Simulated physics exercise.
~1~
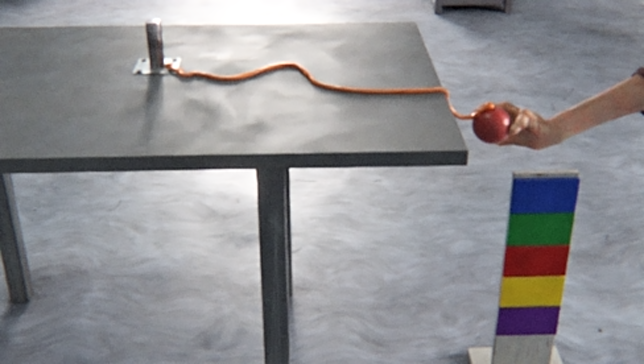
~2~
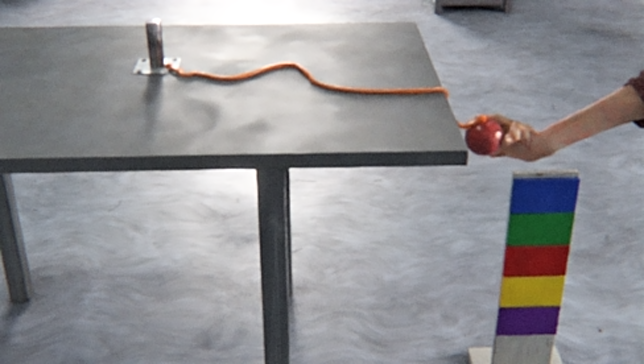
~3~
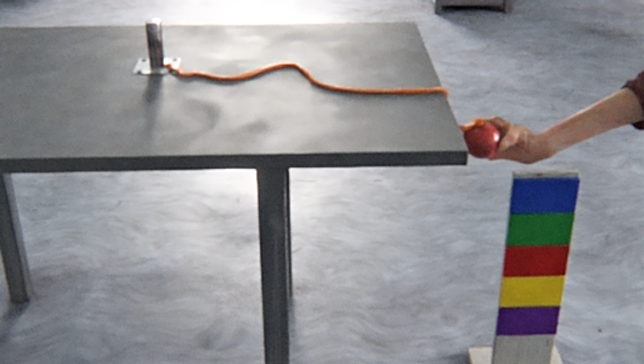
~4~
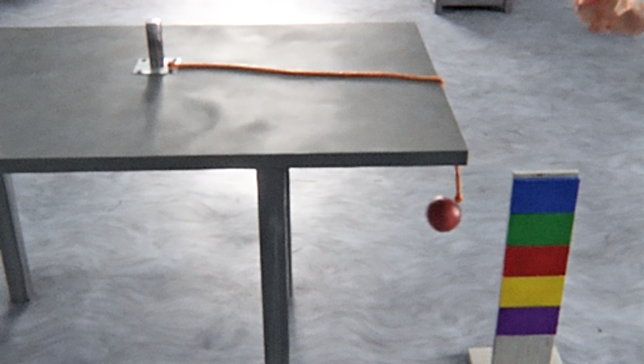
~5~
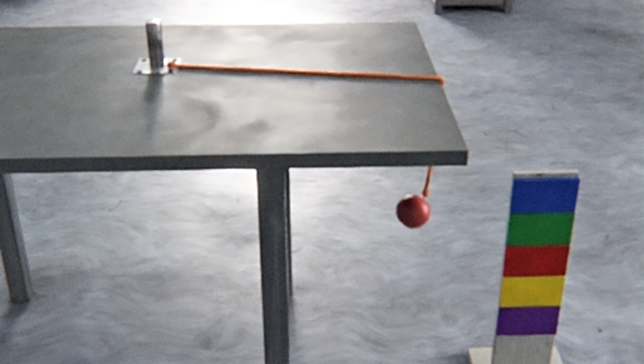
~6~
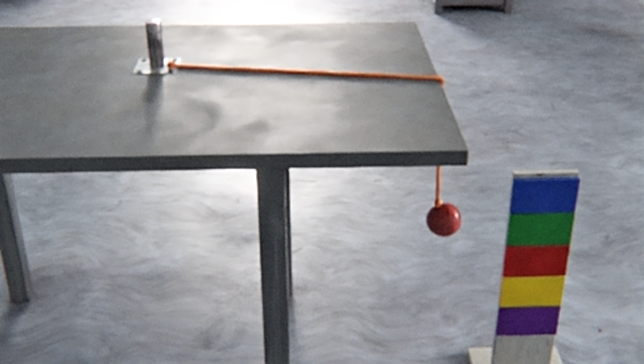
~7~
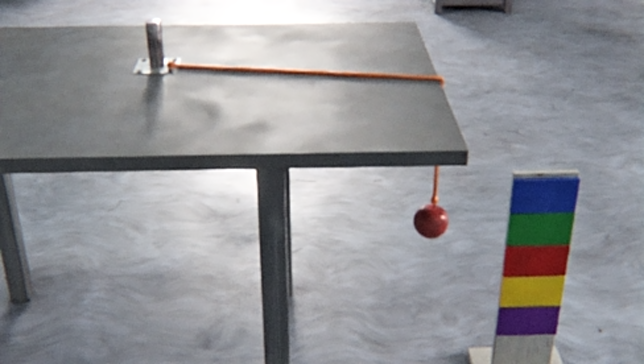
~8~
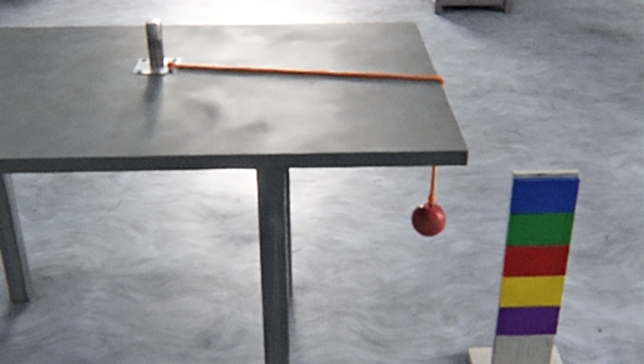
At the start, a hand holds a red apple just past the right edge of a grey table, with an orange cord running from it to a small metal post on the tabletop. A board with blue, green, red, yellow and purple bands stands to the right. The hand shifts the apple slightly left and down, then lets go and draws back. The apple drops below the table edge and the slack cord pulls straight. It swings left, then right, then left again, and ends hanging with its middle level with the green band.
